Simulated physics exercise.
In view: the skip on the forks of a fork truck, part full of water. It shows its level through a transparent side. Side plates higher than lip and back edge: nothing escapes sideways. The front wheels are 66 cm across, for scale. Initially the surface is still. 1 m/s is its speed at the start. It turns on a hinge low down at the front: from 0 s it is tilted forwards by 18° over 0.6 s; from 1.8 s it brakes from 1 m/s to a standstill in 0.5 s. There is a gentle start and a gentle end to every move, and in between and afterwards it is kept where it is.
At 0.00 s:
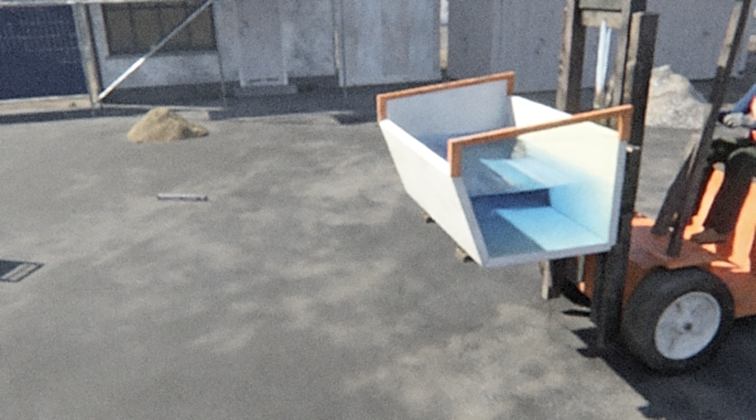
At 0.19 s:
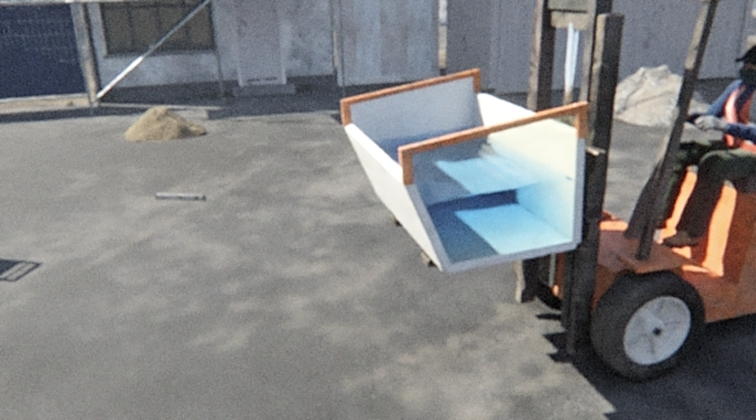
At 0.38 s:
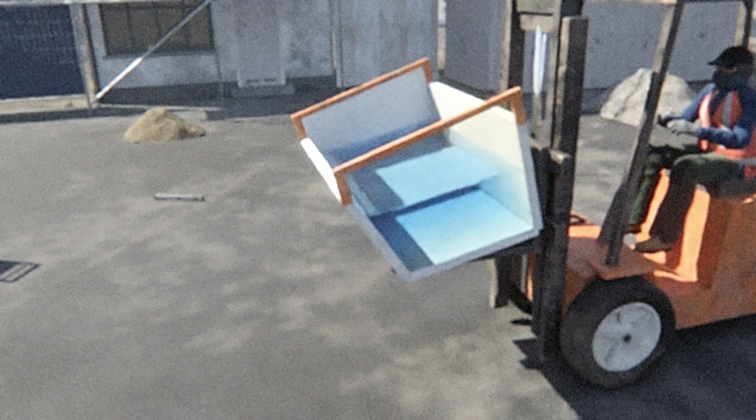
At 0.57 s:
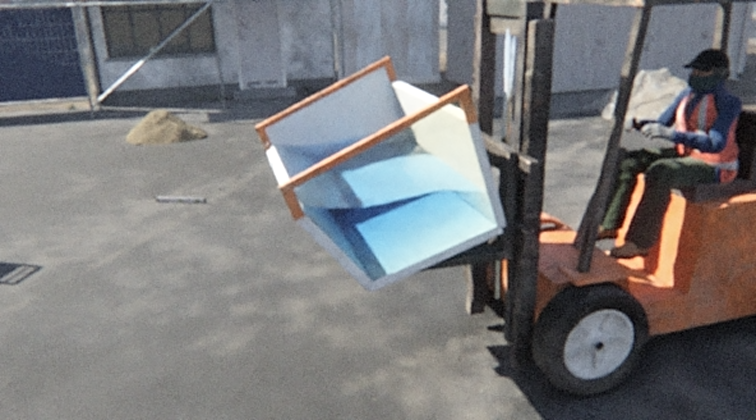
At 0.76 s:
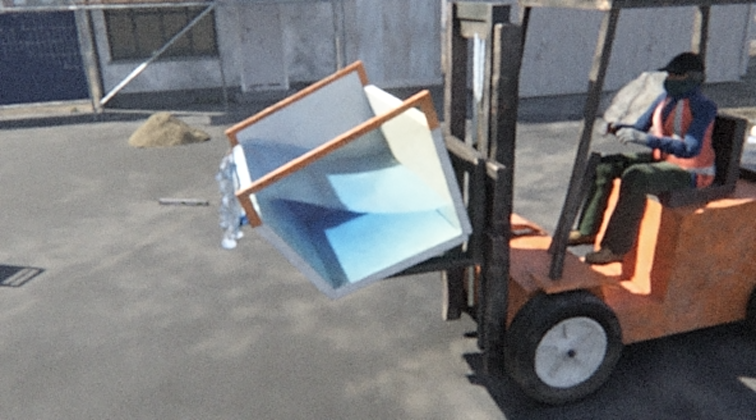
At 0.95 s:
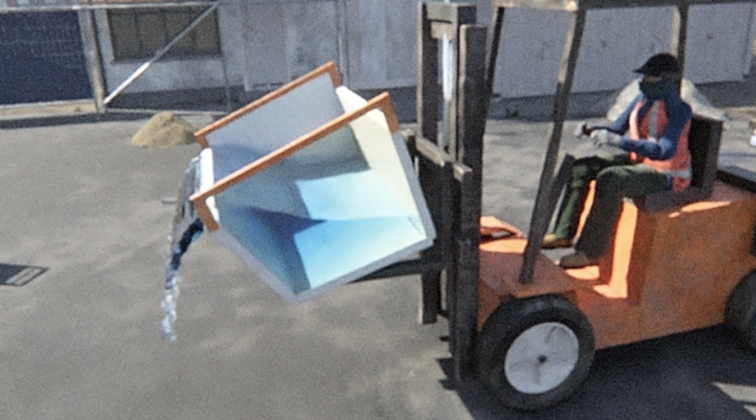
In a paved yard, an orange forklift rolled left carrying an open, clear-sided bin of water, which tilted forward until the water sloshed toward the front and began pouring over its left edge.
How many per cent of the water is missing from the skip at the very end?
33 %.
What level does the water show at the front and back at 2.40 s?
Measured: Front = 40 cm, back = 2 cm.
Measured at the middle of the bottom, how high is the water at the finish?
About 22 centimetres.
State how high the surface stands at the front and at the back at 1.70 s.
Close to 34 cm at the front end and 22 cm at the back end.
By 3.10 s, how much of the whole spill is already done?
I'd say some 90 percent by then.
Then, 1.70 s in, the skip is at 18° forwards, the surface stands 22 cm at the back and 34 cm at the front; 11 per cent has gone, over the front.
Then, 2.40 s in, the skip is at 18° forwards, the surface stands 3 cm at the back and 40 cm at the front; 26 per cent has gone, over the front.
Then, 3.10 s in, the skip is at 18° forwards, the surface stands 22 cm at the back and 24 cm at the front; 29 per cent has gone, over the front.
Then, 5.18 s in, 33 per cent has gone, over the front, 92 of 281 litres.
